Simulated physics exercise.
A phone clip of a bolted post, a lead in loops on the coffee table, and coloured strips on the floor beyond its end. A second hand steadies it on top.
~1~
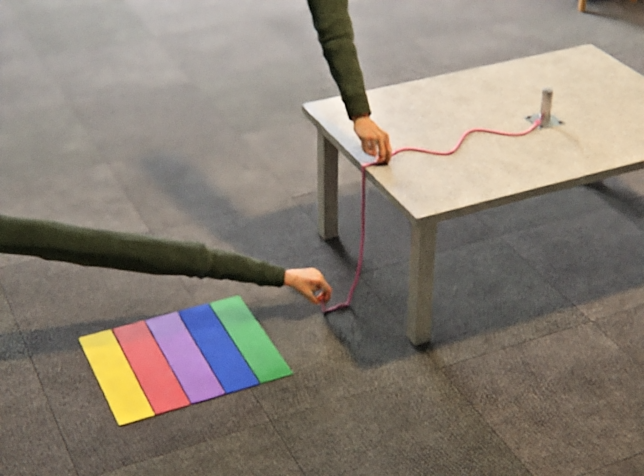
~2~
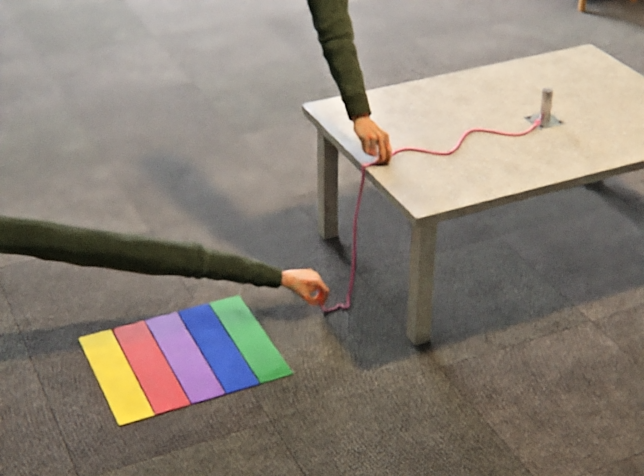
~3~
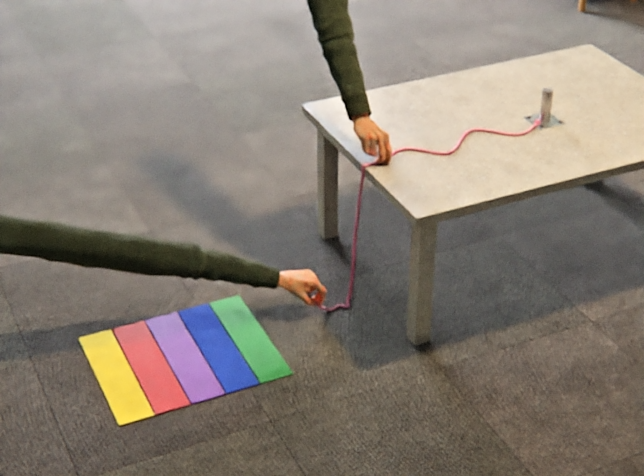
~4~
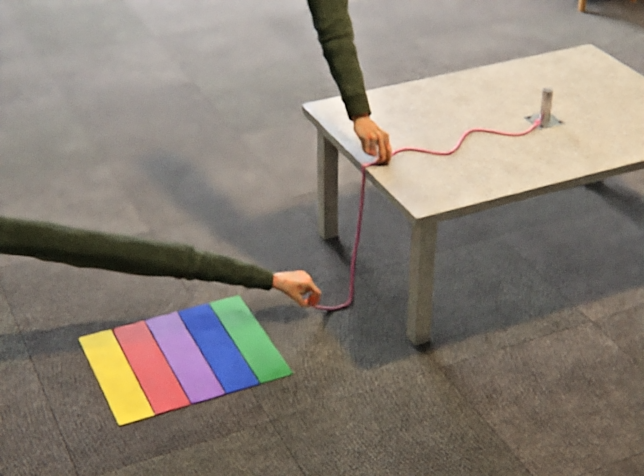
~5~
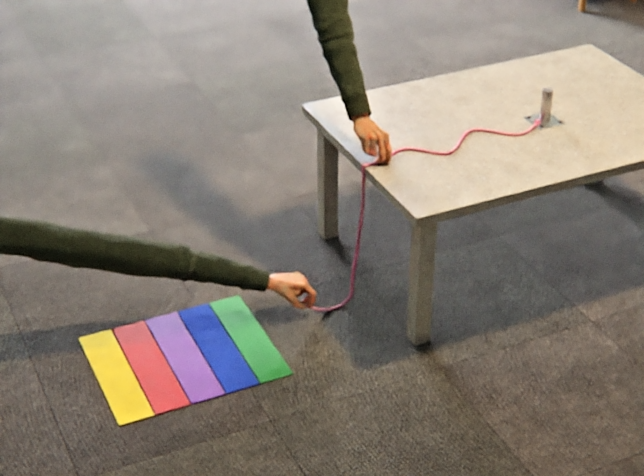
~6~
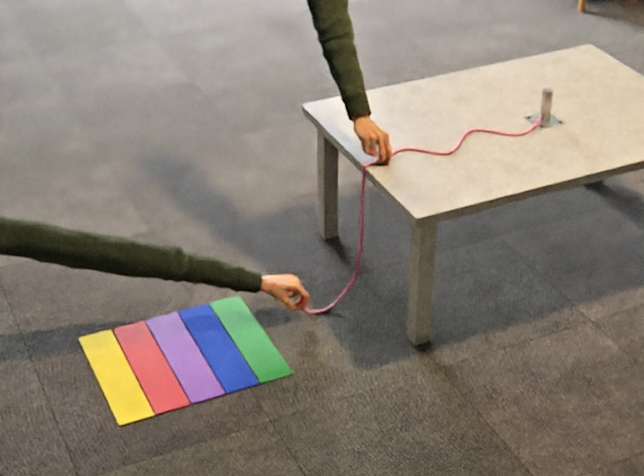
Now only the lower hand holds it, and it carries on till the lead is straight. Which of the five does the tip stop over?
The end stops over the purple strip.
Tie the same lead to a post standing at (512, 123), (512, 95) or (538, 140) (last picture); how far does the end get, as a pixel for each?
The places are (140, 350), (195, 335) and (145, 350).
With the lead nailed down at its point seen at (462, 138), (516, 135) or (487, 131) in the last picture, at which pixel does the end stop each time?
The places are (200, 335), (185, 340) and (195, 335).
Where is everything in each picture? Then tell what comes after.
The first frame shows end (322, 302); green (267, 363); blue (234, 373); purple (200, 383); red (165, 393); yellow (129, 404).
The second frame shows end (319, 302); lead through (522, 134) (463, 137) (421, 150) (366, 168) (355, 231) (351, 289).
The third frame shows end (317, 303).
The fourth frame shows end (311, 305); lead through (522, 134) (463, 137) (421, 150) (366, 168) (359, 230) (352, 289).
The fifth frame shows end (306, 306).
The sixth frame shows end (300, 308); lead through (522, 134) (463, 137) (421, 150) (366, 168) (362, 229) (347, 288).
Soon after, end near (248, 322); over green.
After that, end near (205, 334); over blue.
At the stop, end near (179, 341); over purple. It gets as far as the purple strip.
